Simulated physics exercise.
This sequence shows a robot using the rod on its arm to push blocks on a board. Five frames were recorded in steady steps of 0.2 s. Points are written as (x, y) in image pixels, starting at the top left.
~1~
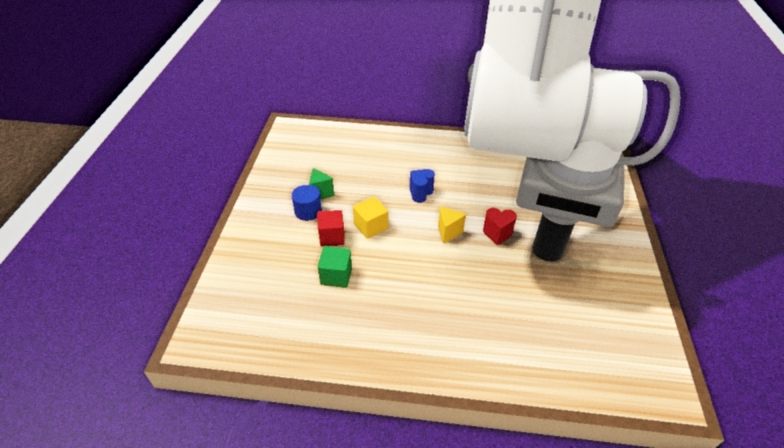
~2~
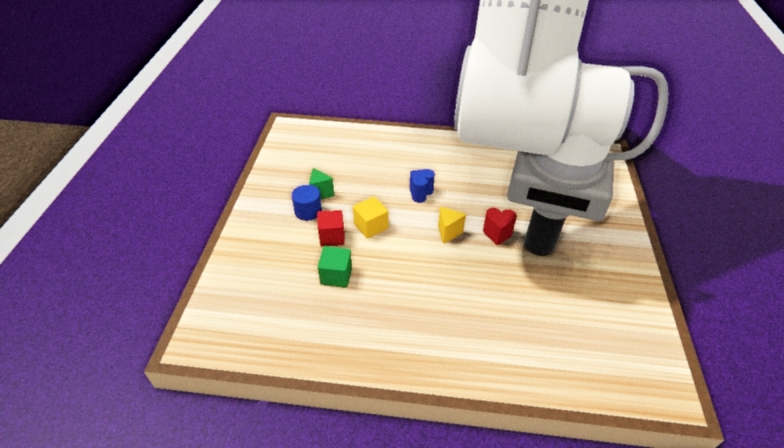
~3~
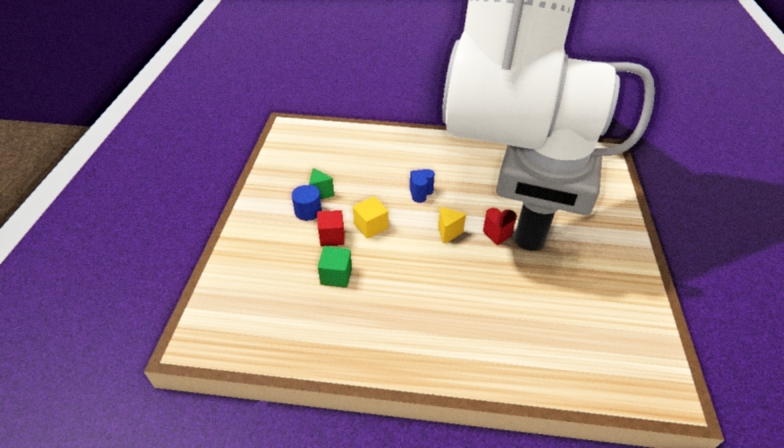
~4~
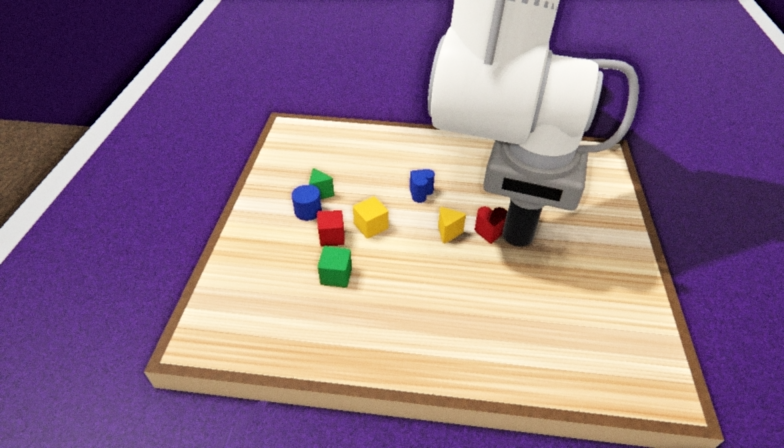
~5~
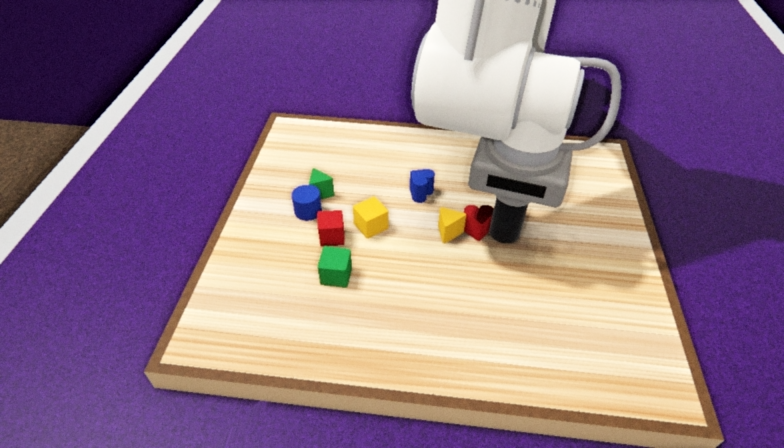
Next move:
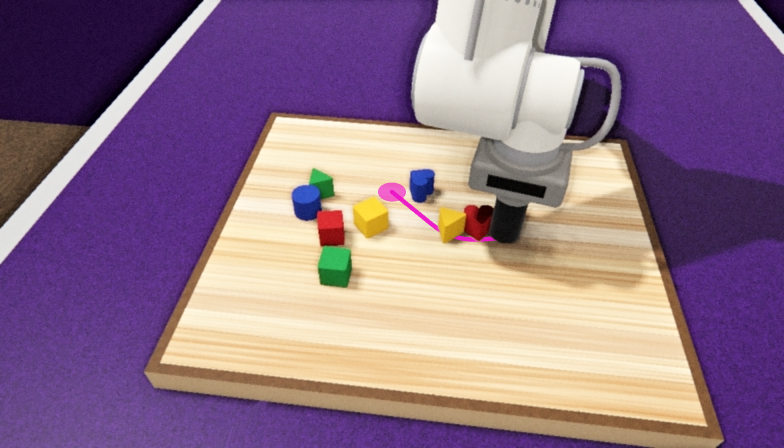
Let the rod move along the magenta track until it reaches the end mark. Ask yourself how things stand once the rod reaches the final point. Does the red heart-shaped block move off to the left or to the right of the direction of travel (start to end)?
Taking start-to-end as forward, the block's sideways shift goes to the right.
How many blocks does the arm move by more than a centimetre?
The answer is three or more blocks, counting only moves over 1 cm.
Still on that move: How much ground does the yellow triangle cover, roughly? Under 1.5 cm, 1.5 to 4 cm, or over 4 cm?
Over 4 cm.
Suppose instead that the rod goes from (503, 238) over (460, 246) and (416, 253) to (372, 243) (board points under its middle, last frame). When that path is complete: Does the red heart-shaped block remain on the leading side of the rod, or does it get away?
Slid off.
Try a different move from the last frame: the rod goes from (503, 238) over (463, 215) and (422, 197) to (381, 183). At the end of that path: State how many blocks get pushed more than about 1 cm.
Blocks displaced: 2.
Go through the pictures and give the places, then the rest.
The first frame shows rod tip at (548, 250); block tops, yellow square block at (371, 208); blue heart-shaped block at (422, 176); yellow triangle at (451, 215); red heart-shaped block at (502, 216).
The second frame shows rod at (539, 245); blocks unchanged.
The third frame shows rod at (530, 240); blocks unchanged.
The fourth frame shows rod at (518, 236); red heart-shaped block at (493, 214).
The fifth frame shows rod at (504, 233); yellow square block at (371, 208); blue heart-shaped block at (422, 176); yellow triangle at (451, 215); red heart-shaped block at (480, 212).
Path on the board, from (503, 238) via (457, 237) and (421, 215), ending at (392, 192).
On the path given first. One third of the way, rod at (457, 232); yellow triangle at (427, 215), turned 20° clockwise; red heart-shaped block at (448, 201), turned 45° clockwise.
Two thirds of the way, rod at (421, 210); blue heart-shaped block at (420, 174); yellow triangle at (402, 208), turned 70° anticlockwise; red heart-shaped block at (436, 183), turned 80° clockwise.
At the end, rod at (392, 187); yellow square block in place; blue heart-shaped block at (416, 165), turned 75° clockwise; yellow triangle at (401, 206), turned 90° anticlockwise; red heart-shaped block at (437, 182), turned 95° clockwise.
